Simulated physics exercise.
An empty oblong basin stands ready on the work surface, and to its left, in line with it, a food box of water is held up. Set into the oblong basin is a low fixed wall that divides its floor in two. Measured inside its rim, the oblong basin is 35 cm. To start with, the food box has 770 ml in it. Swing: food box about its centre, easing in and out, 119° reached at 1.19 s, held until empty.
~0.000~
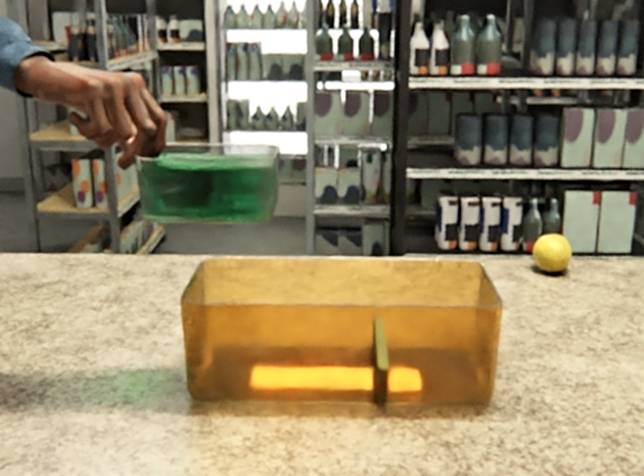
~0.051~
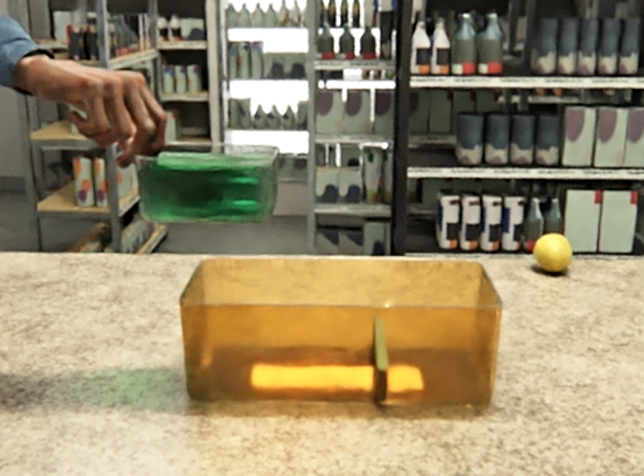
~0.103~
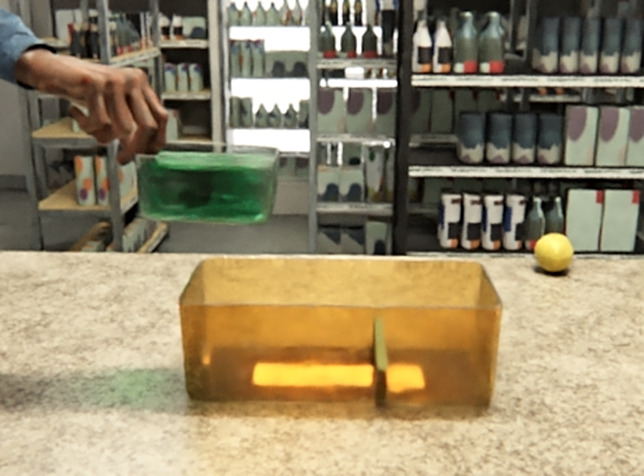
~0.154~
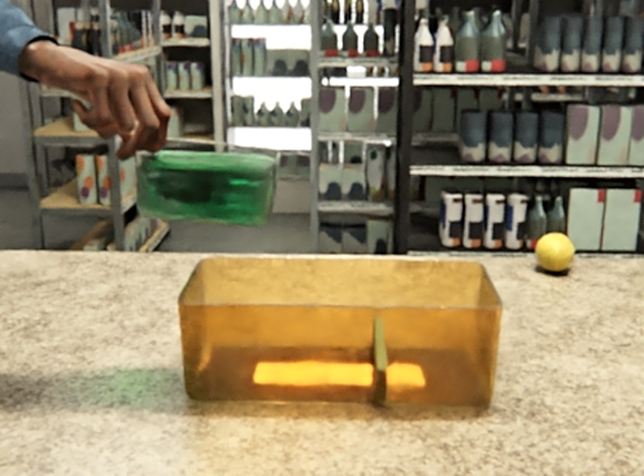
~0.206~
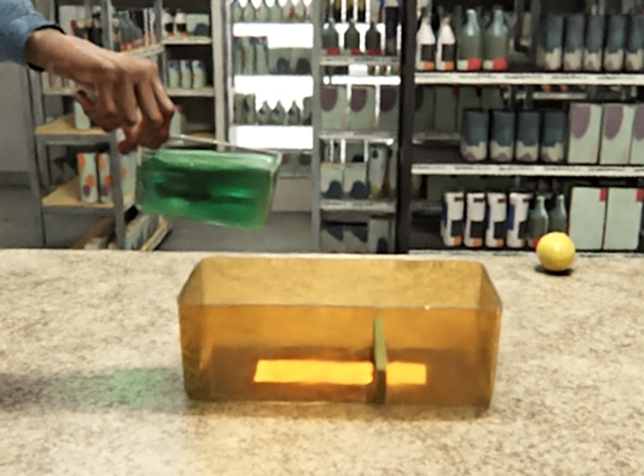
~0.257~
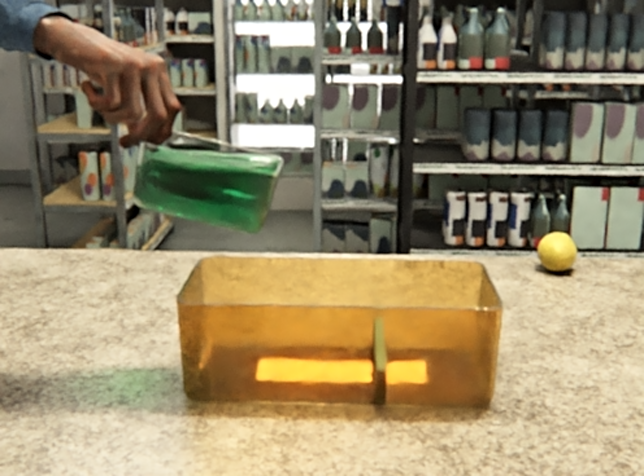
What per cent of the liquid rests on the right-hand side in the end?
7 percent.
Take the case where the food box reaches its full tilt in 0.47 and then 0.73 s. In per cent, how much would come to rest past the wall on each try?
Try 1: 20 %; try 2: 10 %.
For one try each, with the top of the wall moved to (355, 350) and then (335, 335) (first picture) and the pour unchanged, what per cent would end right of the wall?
Result: 35 per cent, then 55 per cent.
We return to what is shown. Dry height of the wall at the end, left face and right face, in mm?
I'd say some 18 mm on the left and some 38 mm on the right.
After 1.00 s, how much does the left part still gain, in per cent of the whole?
About 5 percent, give or take.
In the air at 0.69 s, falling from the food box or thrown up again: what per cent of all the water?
Close to 34 in a hundred.
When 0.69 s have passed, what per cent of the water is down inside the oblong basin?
At that time the basin holds about 34 per cent of the liquid.
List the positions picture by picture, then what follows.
In the first frame, it leans 0°; its right rim is at (276, 154); the water meets the walls at (147, 160) and (275, 161); the oblong basin's rim runs from (192, 280) to (492, 284); the wall's top is at (381, 342).
In the second frame, it leans 1°; its right rim is at (276, 154); the water meets the walls at (146, 160) and (275, 162).
In the third frame, it leans 2°; its right rim is at (277, 156); the water meets the walls at (146, 159) and (275, 162).
In the fourth frame, it leans 5°; its right rim is at (277, 158); the water meets the walls at (147, 158) and (275, 162).
In the fifth frame, it leans 9°; its right rim is at (278, 163); the water meets the walls at (148, 156) and (277, 162).
In the sixth frame, it leans 13°; its right rim is at (280, 168); the water meets the walls at (148, 157) and (279, 163).
By 0.69 s the tilt is 74° and 32 per cent is still to pour, 34 is left of the wall and 0 right of it.
By 1.00 s the tilt is 112° and 3 per cent is still to pour, 87 is left of the wall and 6 right of it.
By 1.33 s the tilt is 119° and 0 per cent is still to pour, 93 is left of the wall and 7 right of it.
By 1.69 s the tilt is 119° and 0 per cent is still to pour, 93 is left of the wall and 7 right of it.
At rest 93 per cent lies left of the wall, 7 right of it and 1 outside.
